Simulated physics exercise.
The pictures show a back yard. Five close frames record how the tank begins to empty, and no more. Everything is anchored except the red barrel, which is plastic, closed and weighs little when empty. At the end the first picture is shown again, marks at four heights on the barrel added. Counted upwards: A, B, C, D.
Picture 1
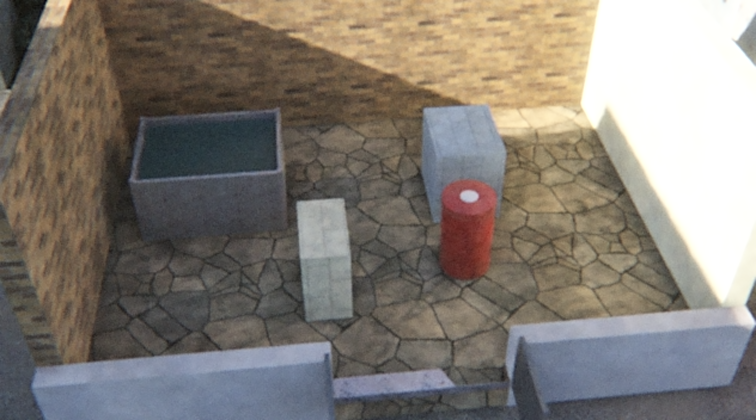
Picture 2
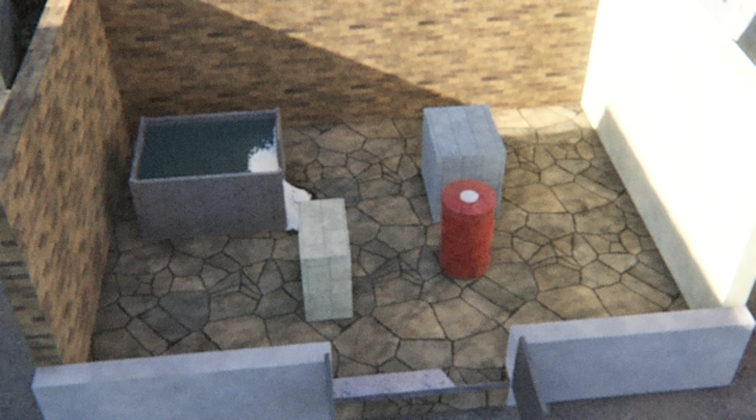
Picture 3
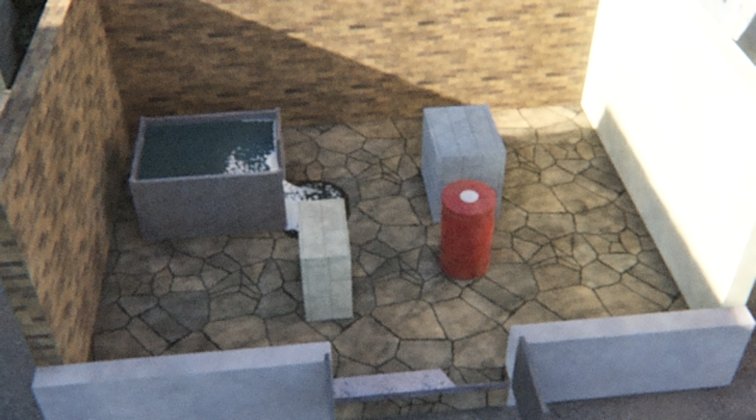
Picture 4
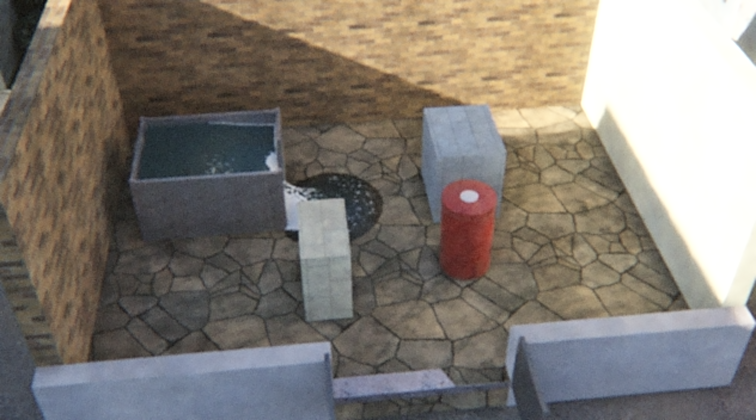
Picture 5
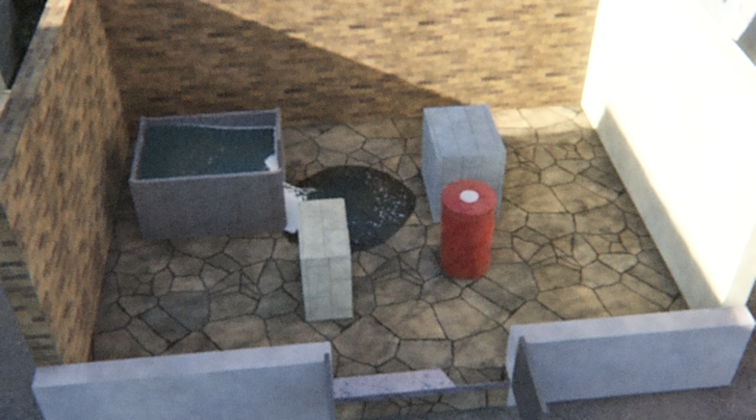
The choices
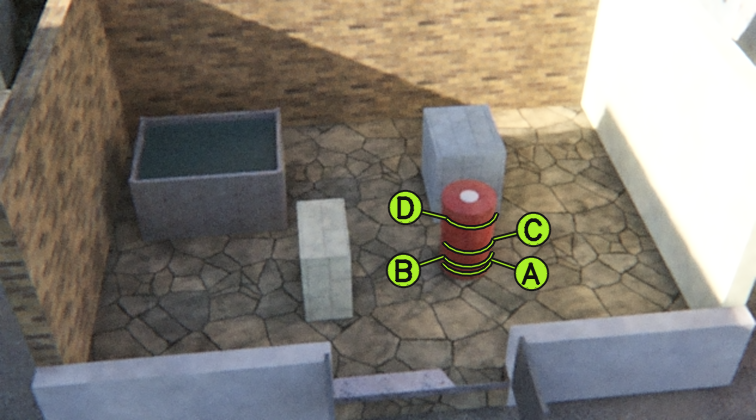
The clip opens on a walled back yard with a full tank at the left, a pale block, a grey block and a red barrel standing on stone paving. White, foaming water pours from the tank's right side, and a dark puddle appears behind the pale block and widens rightward across the paving.
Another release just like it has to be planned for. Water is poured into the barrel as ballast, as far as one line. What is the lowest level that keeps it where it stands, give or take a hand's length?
I would pick level C.
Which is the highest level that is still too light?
B it is.
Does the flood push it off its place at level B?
Yes, it does.
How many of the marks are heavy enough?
Two of the four.
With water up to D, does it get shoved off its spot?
No, not at all.
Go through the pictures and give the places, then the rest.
Lid of the red barrel at (470, 196); tank full, its middle at (210, 150); open gate at (421, 337).
Water covers 1 % of the ground, mostly out of sight from here.
Water covers 3 % of the ground, mostly out of sight from here.
Water covers 5 % of the ground, mostly out of sight from here.
Lid of the red barrel at (470, 196); water covers 7 % of the ground and is seen nearest the barrel at (389, 229).
On the marked copy, A at (470, 273); B at (471, 266); C at (472, 253); D at (474, 227); from the bottom up A, B, C, D.
For level A, it is pushed about 3 times its own width away.
For level B, it is pushed about its own width away.
For level C, it does not move.
For level D, it does not move.
